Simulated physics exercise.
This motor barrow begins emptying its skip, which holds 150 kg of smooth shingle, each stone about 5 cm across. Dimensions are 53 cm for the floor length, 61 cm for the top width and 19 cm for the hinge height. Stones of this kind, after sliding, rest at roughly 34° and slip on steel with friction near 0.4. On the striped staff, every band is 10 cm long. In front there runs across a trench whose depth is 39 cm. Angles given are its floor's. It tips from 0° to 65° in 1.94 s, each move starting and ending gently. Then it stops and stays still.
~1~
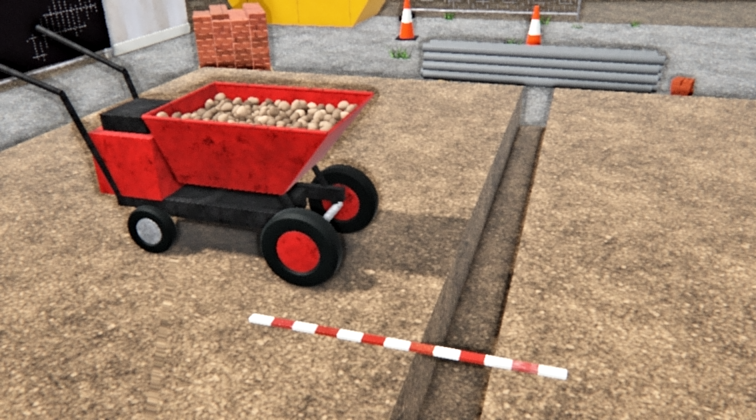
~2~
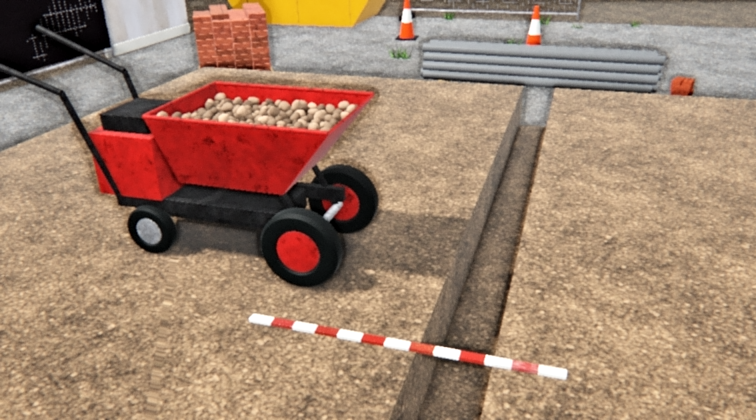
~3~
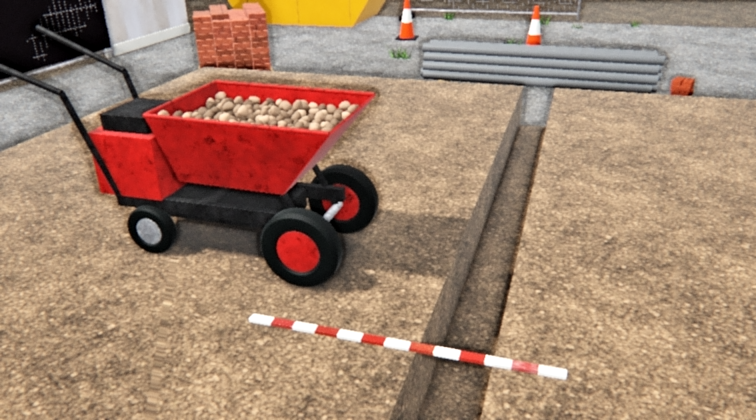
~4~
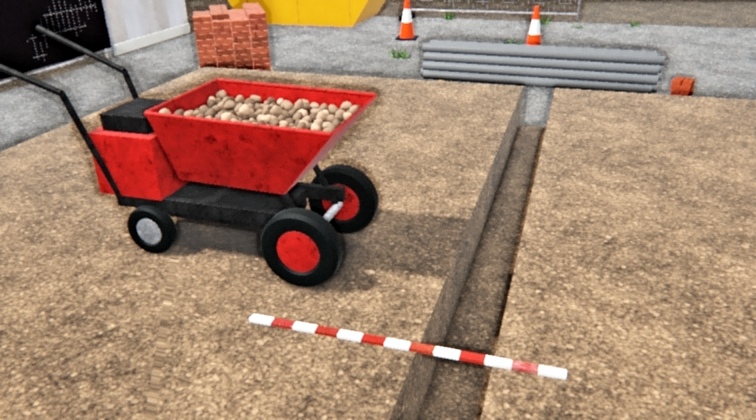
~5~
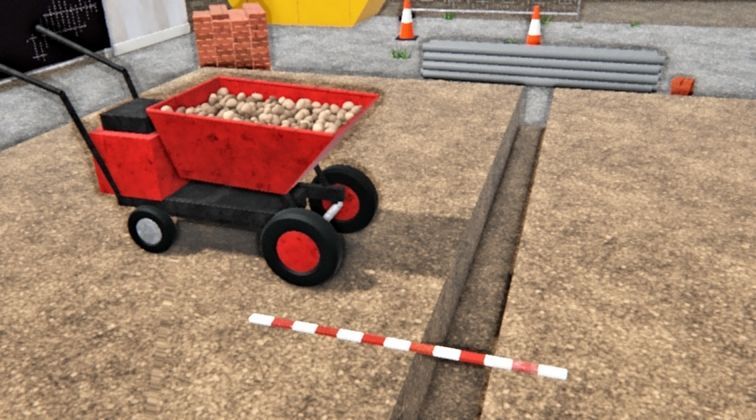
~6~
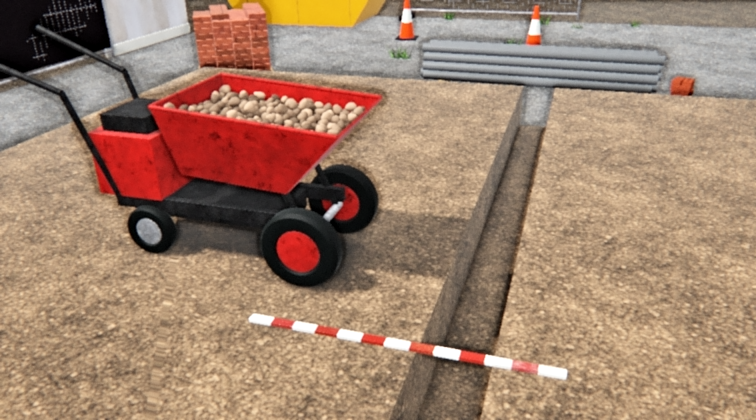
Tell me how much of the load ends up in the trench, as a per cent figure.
Some 89 per cent ends up in the trench.
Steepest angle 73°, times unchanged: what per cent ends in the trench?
Some 90% would finish there.
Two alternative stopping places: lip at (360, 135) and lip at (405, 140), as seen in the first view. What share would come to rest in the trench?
That gives roughly 55 per cent and roughly 20 per cent.
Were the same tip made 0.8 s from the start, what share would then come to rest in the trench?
It would be near 70 per cent.
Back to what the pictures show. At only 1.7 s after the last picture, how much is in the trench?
Roughly 45 percent of the load.
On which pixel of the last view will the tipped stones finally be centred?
Around (481, 325).
Then, 1.2 s after the last picture the floor is at 55°, 99 % in the skip; the foremost stones are at (452, 200).
Then, 1.7 s after the last picture the floor is at 65°, 50 % in the skip, 43 % in the trench, 7 % past the trench; the foremost stones are at (587, 285).
Then, 2.1 s after the last picture the floor is at 65°, 27 % in the skip, 62 % in the trench, 11 % past the trench; the foremost stones are at (676, 302).
Then, 4.0 s after the last picture the floor is at 65°, 0 % in the skip, 89 % in the trench, 11 % past the trench; the foremost stones are at (723, 306).
